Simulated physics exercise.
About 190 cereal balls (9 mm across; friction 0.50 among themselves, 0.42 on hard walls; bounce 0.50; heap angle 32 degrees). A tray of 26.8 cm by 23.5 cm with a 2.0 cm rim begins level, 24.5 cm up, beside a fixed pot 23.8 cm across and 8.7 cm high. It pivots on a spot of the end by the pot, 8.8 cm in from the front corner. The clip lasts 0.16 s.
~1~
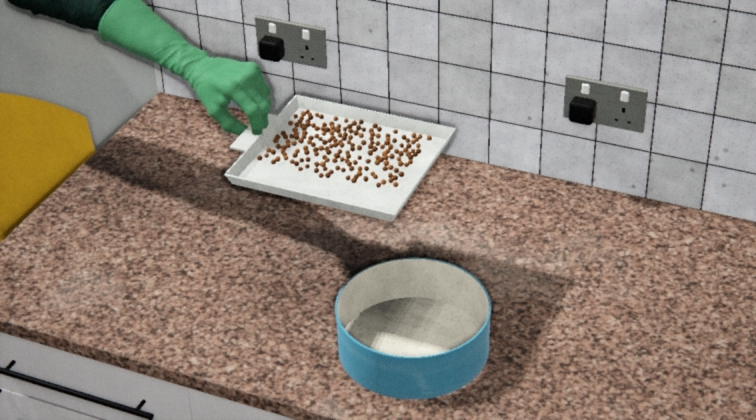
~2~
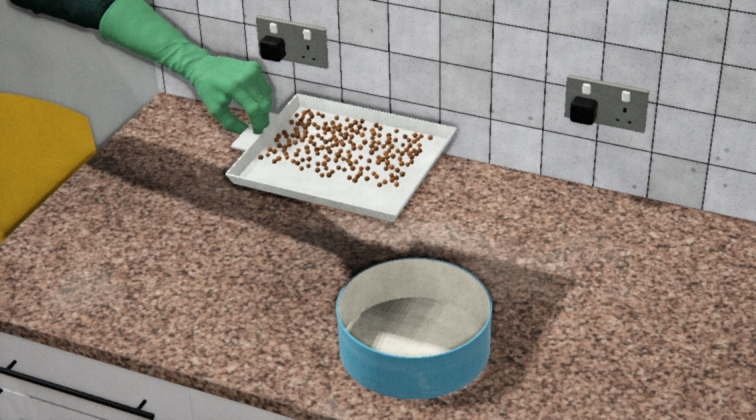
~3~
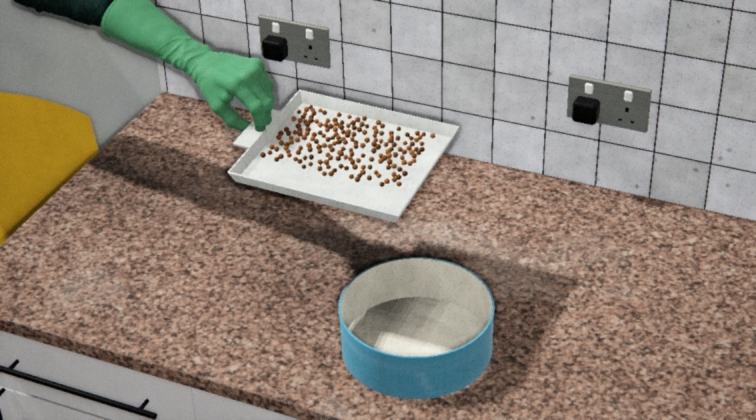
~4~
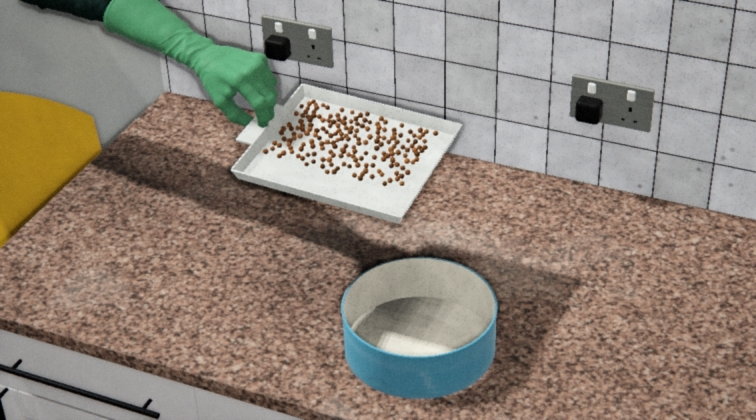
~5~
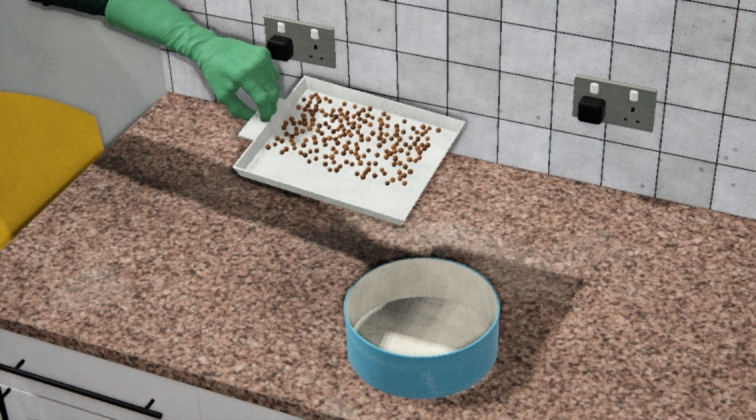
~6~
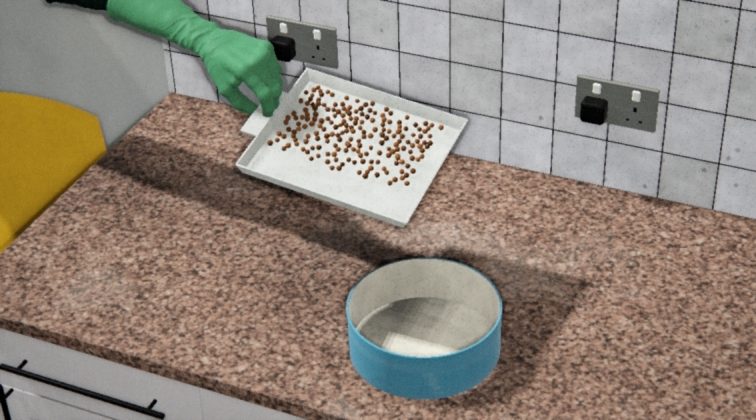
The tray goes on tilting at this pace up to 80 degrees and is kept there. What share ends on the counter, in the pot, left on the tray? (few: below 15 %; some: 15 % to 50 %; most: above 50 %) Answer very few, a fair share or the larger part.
Counter very few, pot the larger part, tray very few.
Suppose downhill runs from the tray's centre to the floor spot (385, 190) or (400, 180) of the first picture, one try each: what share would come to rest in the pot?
About 95 and 60 per cent.
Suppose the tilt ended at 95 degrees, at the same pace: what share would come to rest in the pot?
Then about 100 per cent.
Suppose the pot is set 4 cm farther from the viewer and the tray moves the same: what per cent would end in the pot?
In that case some 95 per cent.
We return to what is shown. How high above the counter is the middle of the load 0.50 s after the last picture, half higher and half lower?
Roughly 22 cm.
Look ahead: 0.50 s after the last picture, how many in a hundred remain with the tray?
Some 85 per cent of the load.
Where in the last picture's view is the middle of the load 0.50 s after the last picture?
At about (393, 222).
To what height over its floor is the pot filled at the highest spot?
Roughly 1.5 cm.
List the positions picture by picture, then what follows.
In the first picture, tray tilt 0 degrees, front corners at (231, 173) and (392, 211); middle of the pieces at (342, 145); pot at (413, 305).
In the second picture, tray tilt 0 degrees, front corners at (232, 172) and (393, 211); middle of the pieces at (343, 144).
In the third picture, tray tilt 2 degrees, front corners at (235, 171) and (395, 212); middle of the pieces at (345, 142).
In the fourth picture, tray tilt 4 degrees, front corners at (238, 168) and (398, 213), lowest corner right front; middle of the pieces at (348, 139).
In the fifth picture, tray tilt 7 degrees, front corners at (240, 165) and (401, 215), lowest corner right front; middle of the pieces at (351, 135).
In the sixth picture, tray tilt 11 degrees, front corners at (242, 163) and (404, 218), lowest corner right front; middle of the pieces at (353, 131); pot at (424, 305).
Then, 0.30 s after the last picture, tilt 45 degrees; the tray holds 100 %, the pot 0 %.
Then, 0.50 s after the last picture, tilt 68 degrees; the tray holds 85 %, the pot 0 %.
Then, 0.82 s after the last picture, tilt 80 degrees; the tray holds 15 %, the pot 85 %.
In the end, counter 0 %, pot 95 %, tray 5 %.
